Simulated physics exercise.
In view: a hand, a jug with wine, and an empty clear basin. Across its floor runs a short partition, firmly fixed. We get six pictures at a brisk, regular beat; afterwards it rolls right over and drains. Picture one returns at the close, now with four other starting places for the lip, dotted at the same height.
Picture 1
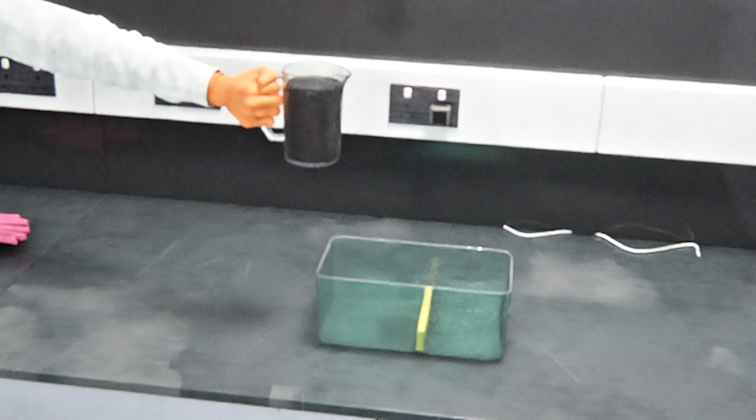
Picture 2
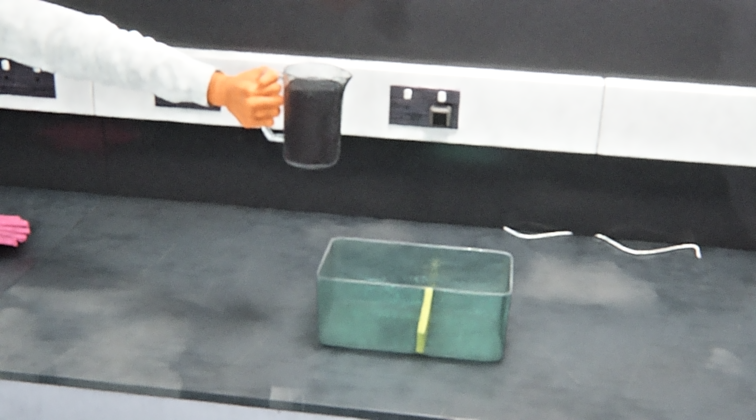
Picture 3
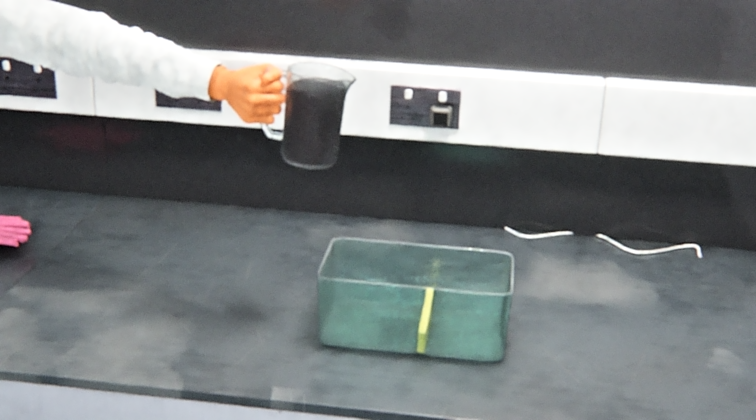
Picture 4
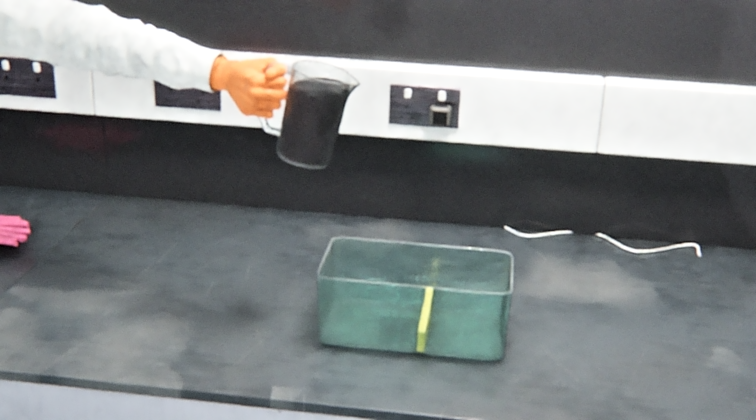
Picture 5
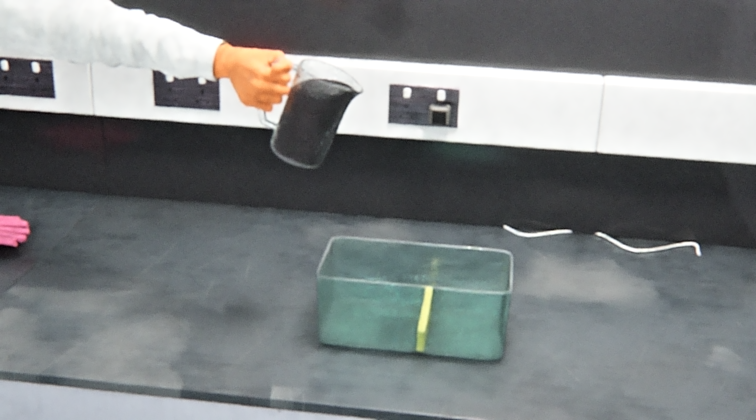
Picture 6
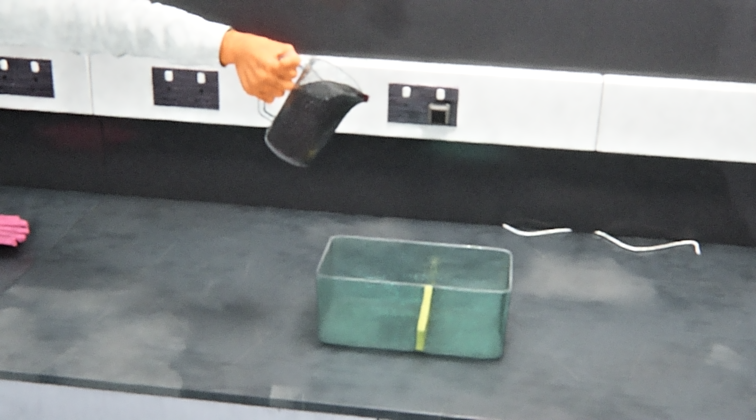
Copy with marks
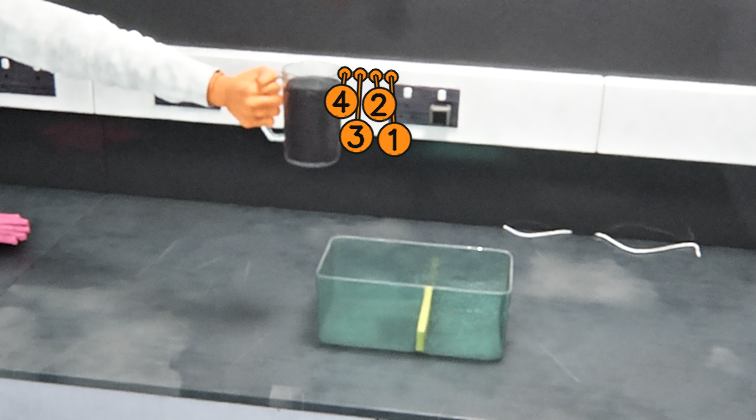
A hand holds a jug of dark liquid above a clear basin and gradually tilts it right.
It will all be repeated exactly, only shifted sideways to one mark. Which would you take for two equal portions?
Best: 3.
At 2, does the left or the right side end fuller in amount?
The right one.
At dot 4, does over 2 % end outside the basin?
Yes.
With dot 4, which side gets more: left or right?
More ends on the left.
In orange, 1 at (391, 77); 2 at (375, 75); 3 at (360, 74); 4 at (344, 73).
Choosing 1, about 11 % ends left of the wall and 87 % right of it.
Choosing 2, about 21 % ends left of the wall and 76 % right of it; 3 % is lost outside.
Choosing 3, about 39 % ends left of the wall and 58 % right of it; 3 % is lost outside.
Choosing 4, about 81 % ends left of the wall and 12 % right of it; 7 % is lost outside.
